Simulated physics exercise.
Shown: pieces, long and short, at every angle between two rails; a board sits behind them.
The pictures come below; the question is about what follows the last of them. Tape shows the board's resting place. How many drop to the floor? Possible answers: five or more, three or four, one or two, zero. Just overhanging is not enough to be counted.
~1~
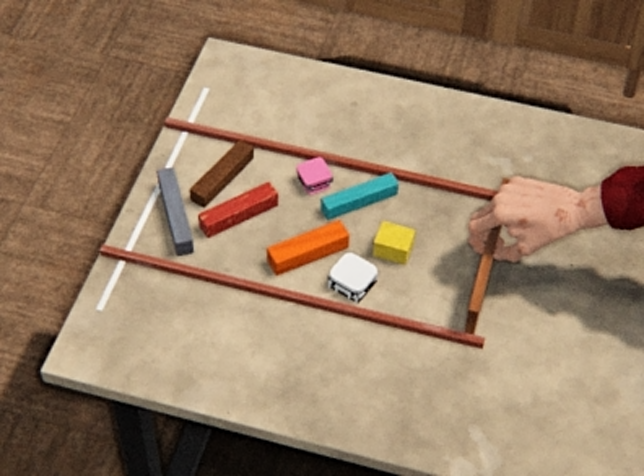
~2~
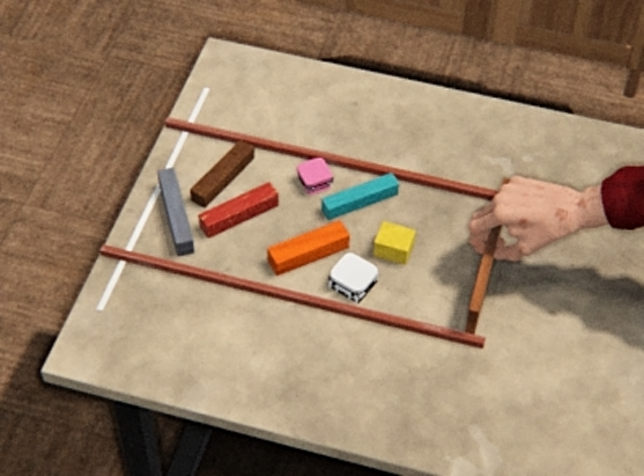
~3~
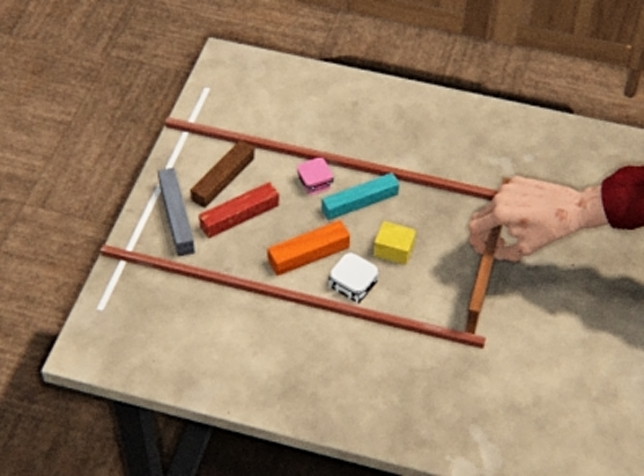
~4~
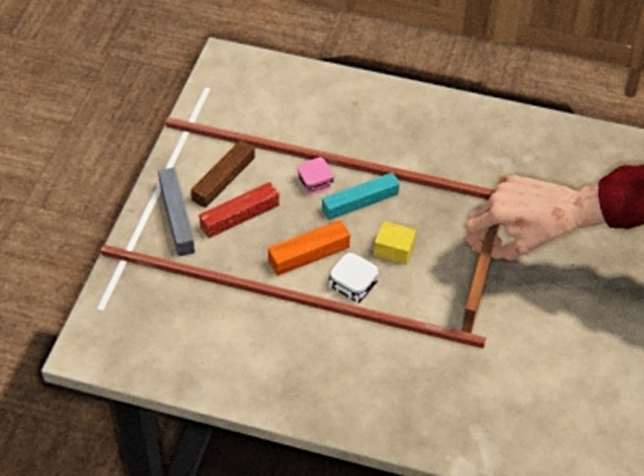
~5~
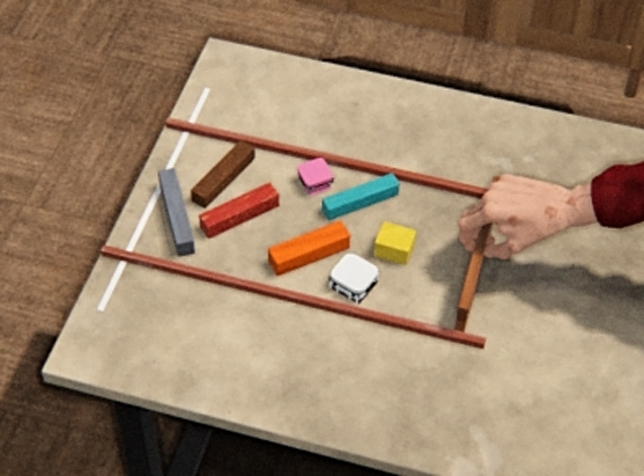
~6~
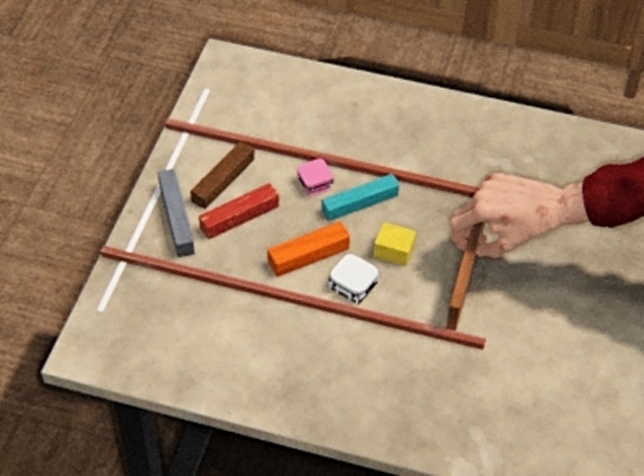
Five or more of them.
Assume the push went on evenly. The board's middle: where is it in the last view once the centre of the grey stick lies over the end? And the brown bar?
The middle is at (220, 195) when it's the grey stick, and at (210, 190) when it's the brown bar.
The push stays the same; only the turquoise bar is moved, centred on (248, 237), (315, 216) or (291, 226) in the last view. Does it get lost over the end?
Taking the places in order, it ends up falling, then ends up falling, then ends up falling.
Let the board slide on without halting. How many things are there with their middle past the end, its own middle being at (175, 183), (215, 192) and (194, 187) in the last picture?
The numbers are 4, 1 and 3.
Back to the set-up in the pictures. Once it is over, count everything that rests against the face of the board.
Contact count: 3.
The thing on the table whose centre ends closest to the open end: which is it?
It's the turquoise bar that ends up nearest.
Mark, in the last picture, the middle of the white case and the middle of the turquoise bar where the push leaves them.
Near (119, 228) and (148, 152).
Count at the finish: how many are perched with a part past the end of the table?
I'd say 3 of them.
Soon after, none off yet; grey stick at rest near (176, 212); brown bar at rest near (223, 175); red bar at rest near (239, 211).
After that, none off yet; grey stick at rest near (176, 212); brown bar at rest near (223, 175); red bar displaced a little near (222, 201).
And then, none off yet; grey stick tilting a little near (106, 206); brown bar tilting a little near (141, 154); red bar displaced about its own width near (144, 181).
In the end, the number that fall off is five or more; gone, orange stick, pink case, red bar, brown bar and grey stick.
